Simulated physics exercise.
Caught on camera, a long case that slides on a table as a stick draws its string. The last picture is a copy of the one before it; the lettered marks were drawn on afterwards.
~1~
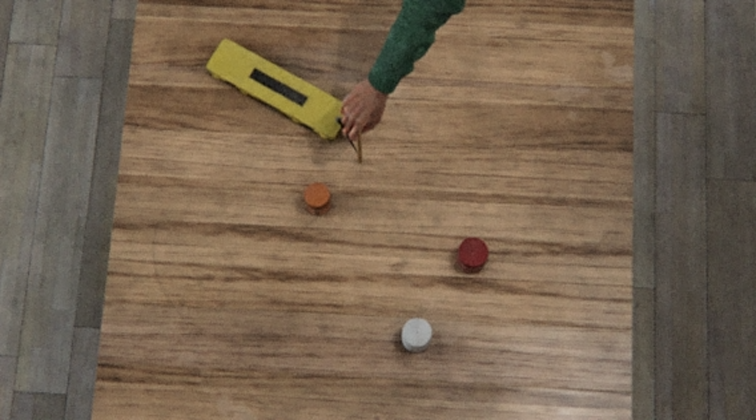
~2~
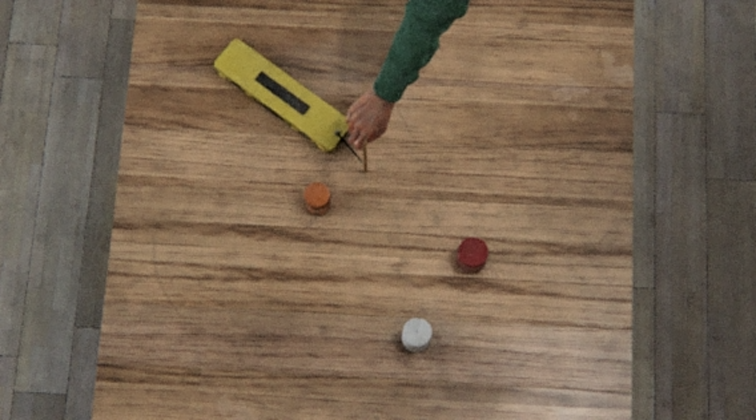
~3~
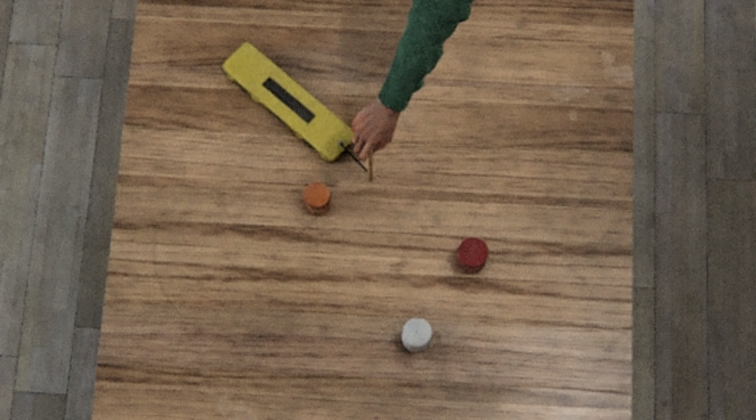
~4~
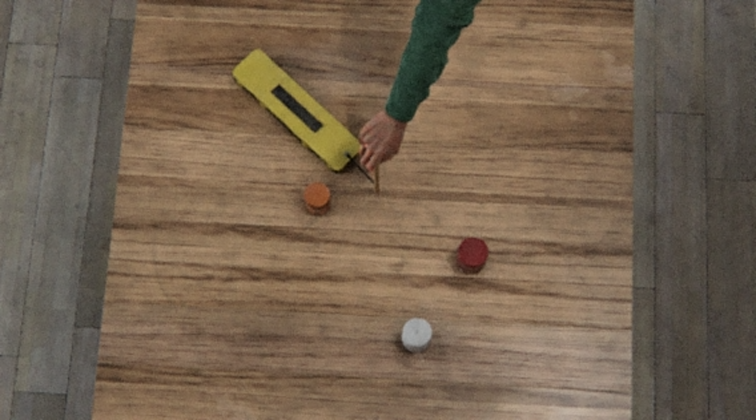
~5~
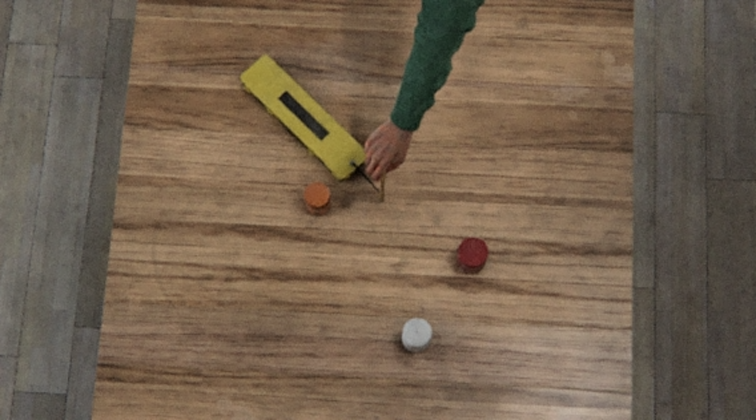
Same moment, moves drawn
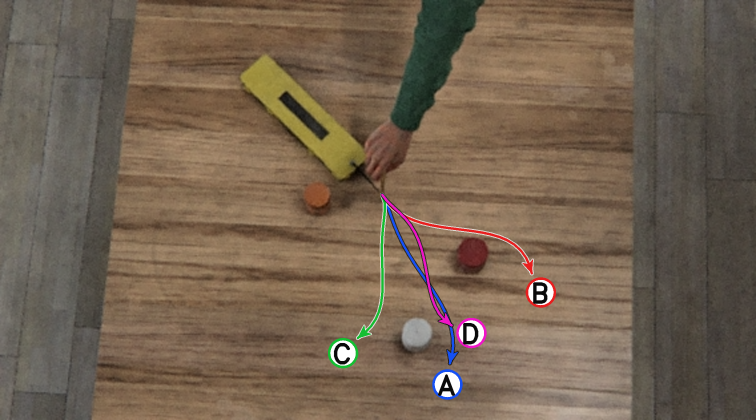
A hand with a stick draws a long yellow case down and right across a table.
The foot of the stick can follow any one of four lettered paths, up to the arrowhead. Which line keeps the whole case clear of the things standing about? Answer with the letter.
With D nothing is hit.
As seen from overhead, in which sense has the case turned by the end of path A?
It turns clockwise.
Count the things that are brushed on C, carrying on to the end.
In all, one.
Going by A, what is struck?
It is the white tin.
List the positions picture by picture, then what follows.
In the first frame, red jar (472, 256); yellow case (278, 87); orange jar (318, 199).
In the second frame, yellow case (282, 93); red jar (472, 256).
In the third frame, yellow case (289, 100); white tin (417, 335).
In the fourth frame, yellow case (297, 109); orange jar (318, 199).
In the fifth frame, yellow case (304, 116); red jar (472, 256); orange jar (318, 199); white tin (417, 335).
On the copy, A from (382, 195) via (424, 277) to (450, 364); B from (382, 195) via (465, 230) to (532, 273); C from (382, 195) via (382, 269) to (358, 338); D from (382, 195) via (424, 256) to (452, 326).
On D. First, foot of the stick (417, 237), middle of the case (340, 154).
Then, foot of the stick (430, 290), middle of the case (368, 193).
Finally, foot of the stick (456, 328), middle of the case (391, 231); nothing has been touched.
By contrast, A meets the white tin; B meets the red jar; C meets the orange jar.
